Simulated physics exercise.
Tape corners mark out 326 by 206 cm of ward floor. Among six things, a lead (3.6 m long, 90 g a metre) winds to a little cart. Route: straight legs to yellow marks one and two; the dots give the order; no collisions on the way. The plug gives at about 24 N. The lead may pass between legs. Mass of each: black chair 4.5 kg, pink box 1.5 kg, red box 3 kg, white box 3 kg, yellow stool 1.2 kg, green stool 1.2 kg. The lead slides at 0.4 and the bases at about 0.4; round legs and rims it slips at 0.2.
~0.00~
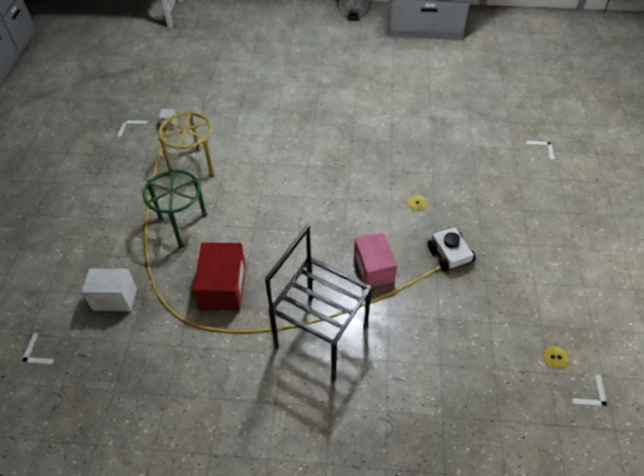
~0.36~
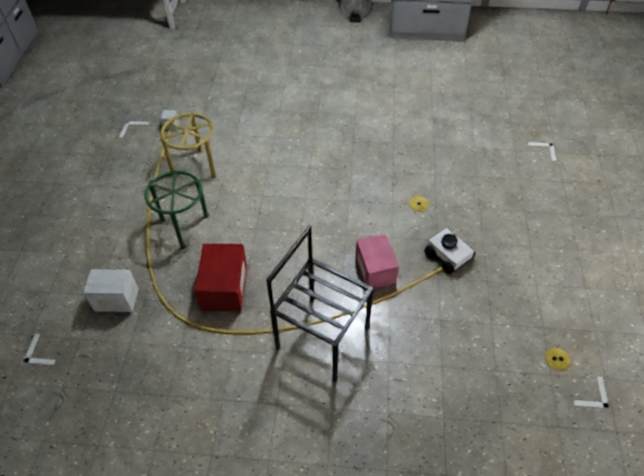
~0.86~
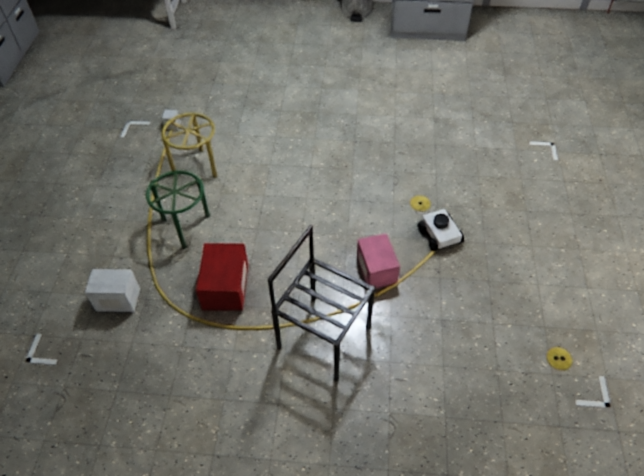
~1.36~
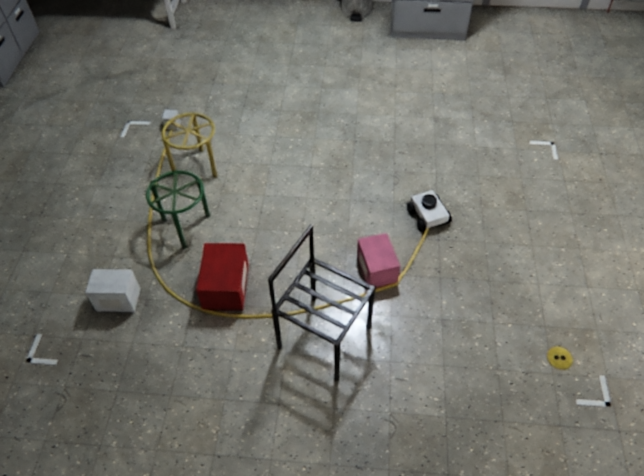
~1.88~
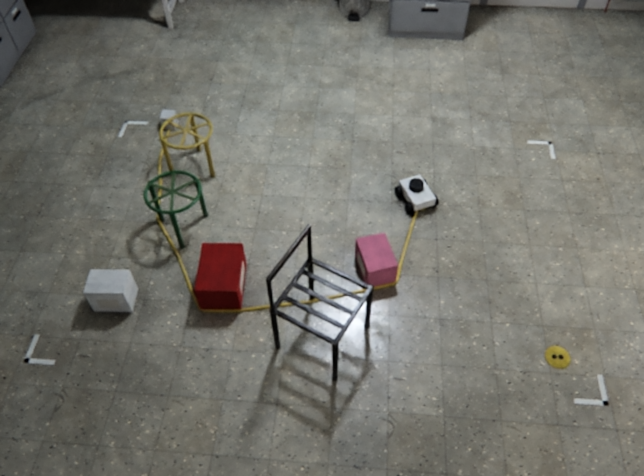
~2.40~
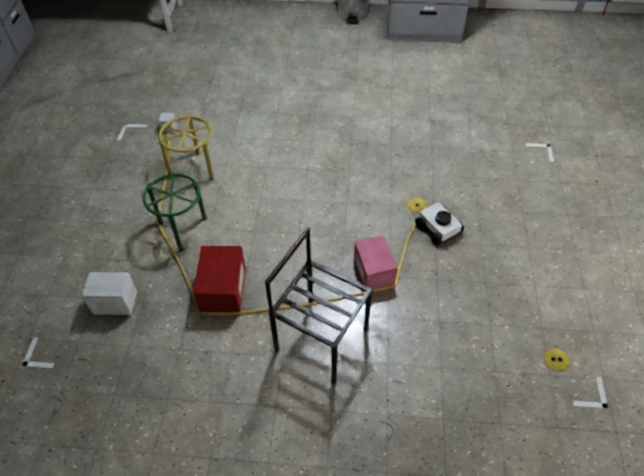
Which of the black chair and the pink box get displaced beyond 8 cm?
As I see it, black chair: Undisturbed; pink box: Undisturbed.
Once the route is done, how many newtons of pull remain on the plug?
About 11 N.
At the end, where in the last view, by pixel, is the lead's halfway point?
Halfway point, last view: Approx. (241, 307).
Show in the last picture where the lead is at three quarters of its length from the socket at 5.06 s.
About (366, 320).
At 3.3 s, cart at (463, 255), lead slack at the fixed end; nothing else has moved.
At 4.2 s, cart at (495, 290), lead slack at the fixed end; nothing else has moved.
At 5.1 s, cart at (520, 328), 10 N at the fixed end; nothing else has moved.
At 6.0 s, cart at (549, 357), 11 N at the fixed end; red box 12 cm off its start, green stool 8 cm off its start.
At 6.4 s, cart at (549, 357), 11 N at the fixed end; pink box 0 cm off its start at (376, 254), black chair 0 cm off its start at (321, 300), red box 12 cm off its start at (233, 257), green stool 8 cm off its start at (183, 192).
